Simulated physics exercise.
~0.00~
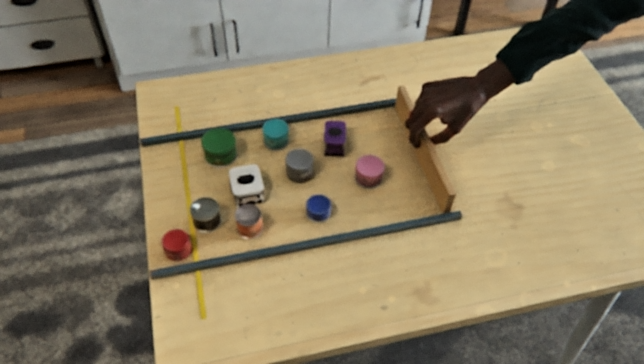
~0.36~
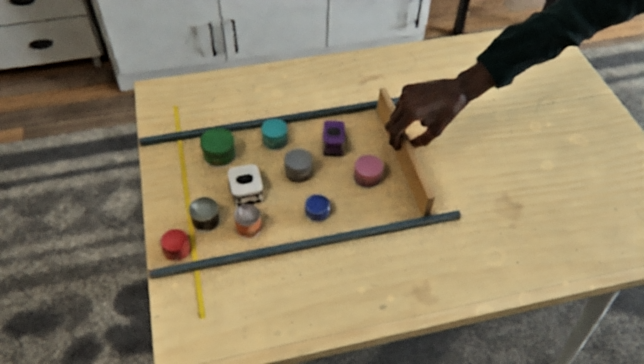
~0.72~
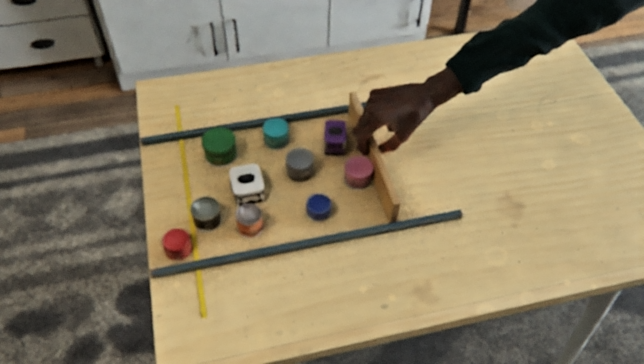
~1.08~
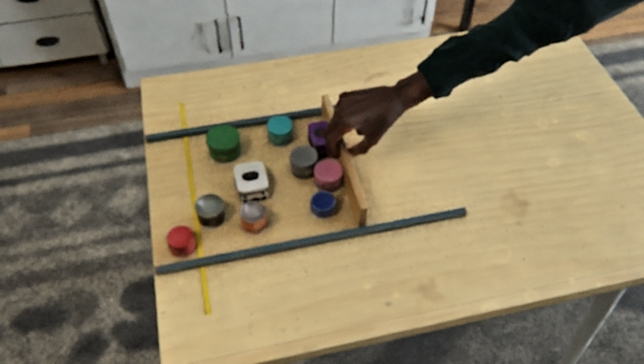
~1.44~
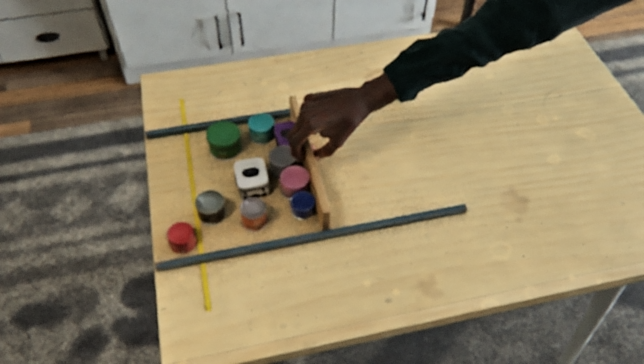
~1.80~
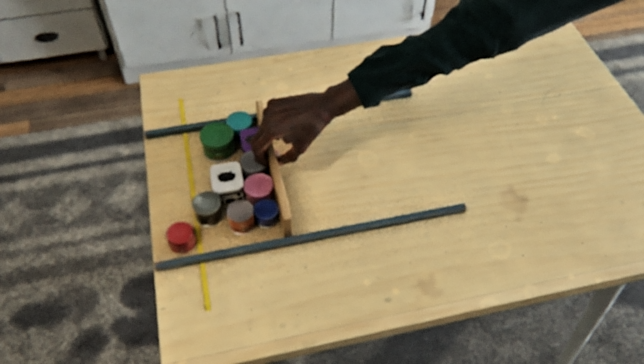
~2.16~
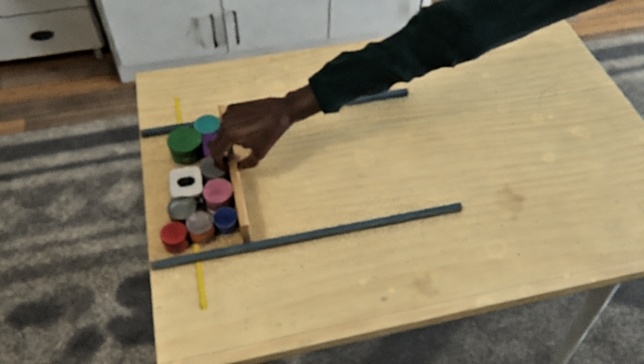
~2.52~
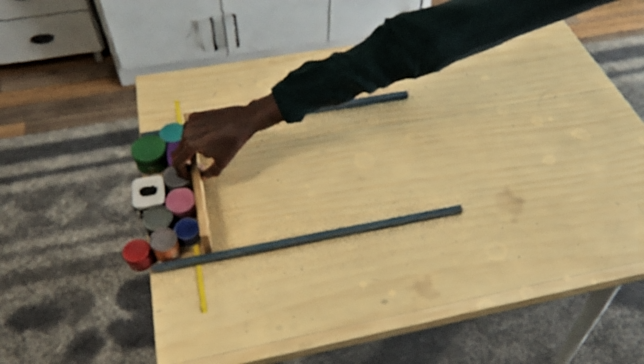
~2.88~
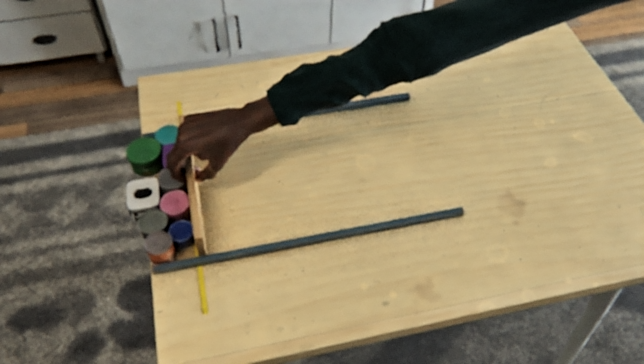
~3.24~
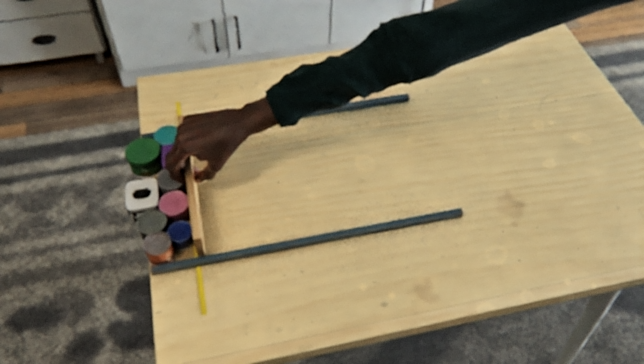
A wooden board, held upright by a hand, slides left across a table between two dark rails toward a loose cluster of small pots, tins and other containers. It reaches the pink pot first, then gathers the purple case and the blue tin. The push continues and the pieces bunch tightly together, with the red tub caught up near the yellow tape. As the board nears the tape, the front items crowd out over the table's left edge. The red tub drops out of sight, and the board stops around the tape with the others still packed at the edge.
